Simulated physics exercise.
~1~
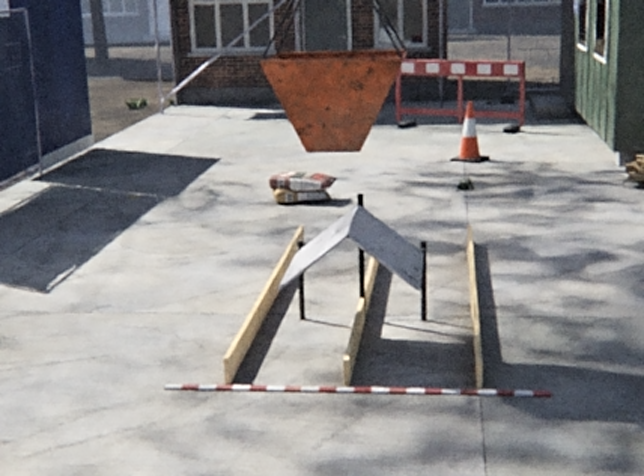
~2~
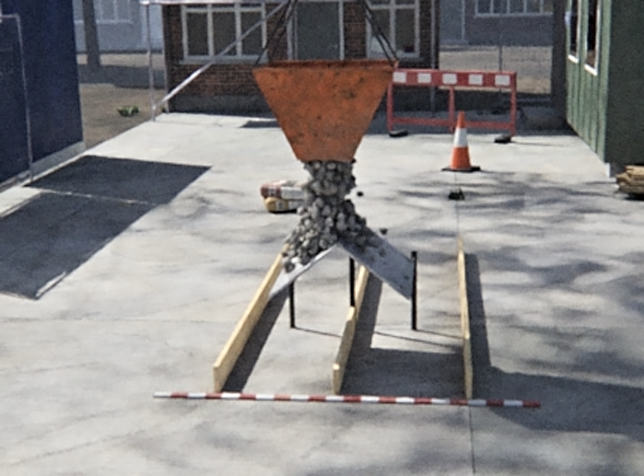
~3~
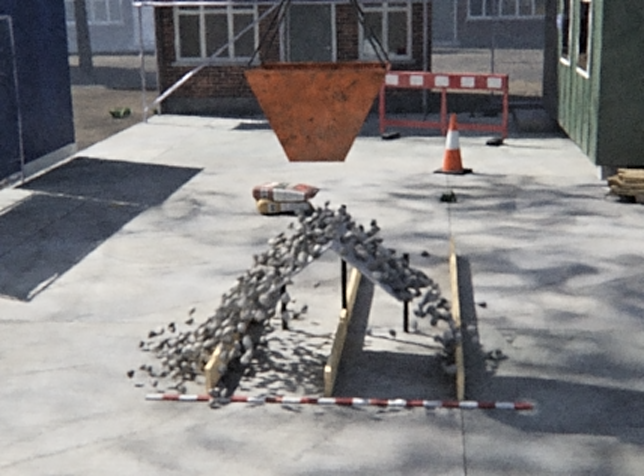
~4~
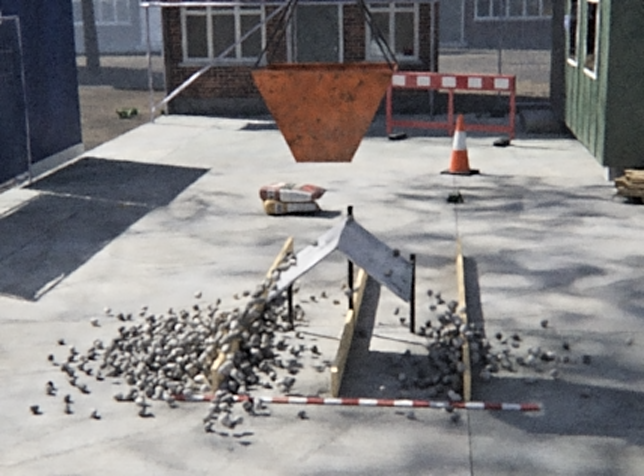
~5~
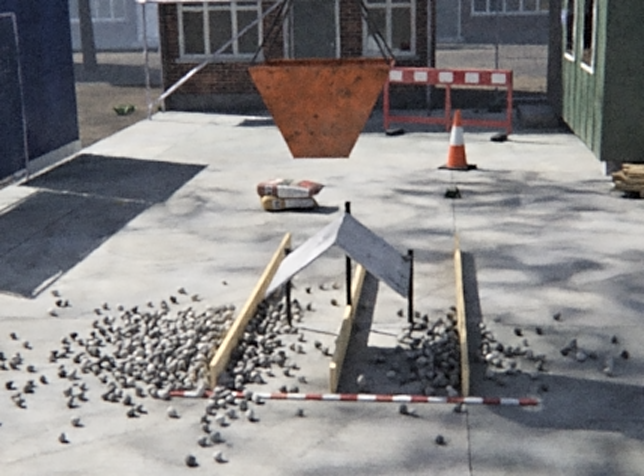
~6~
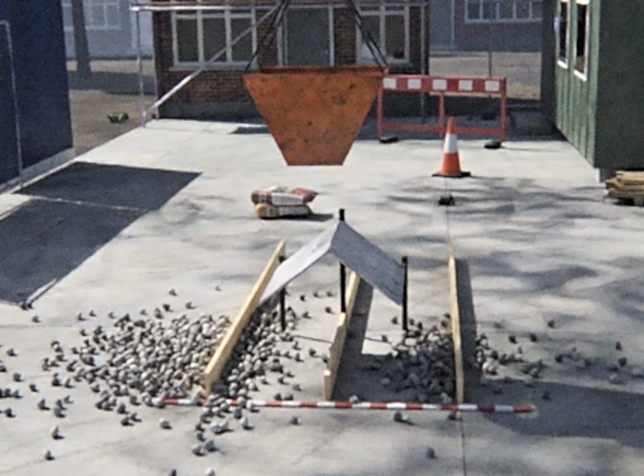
Grey stones pouring from a hanging orange skip onto a peaked steel plate, sliding off both sides and settling mostly at left.
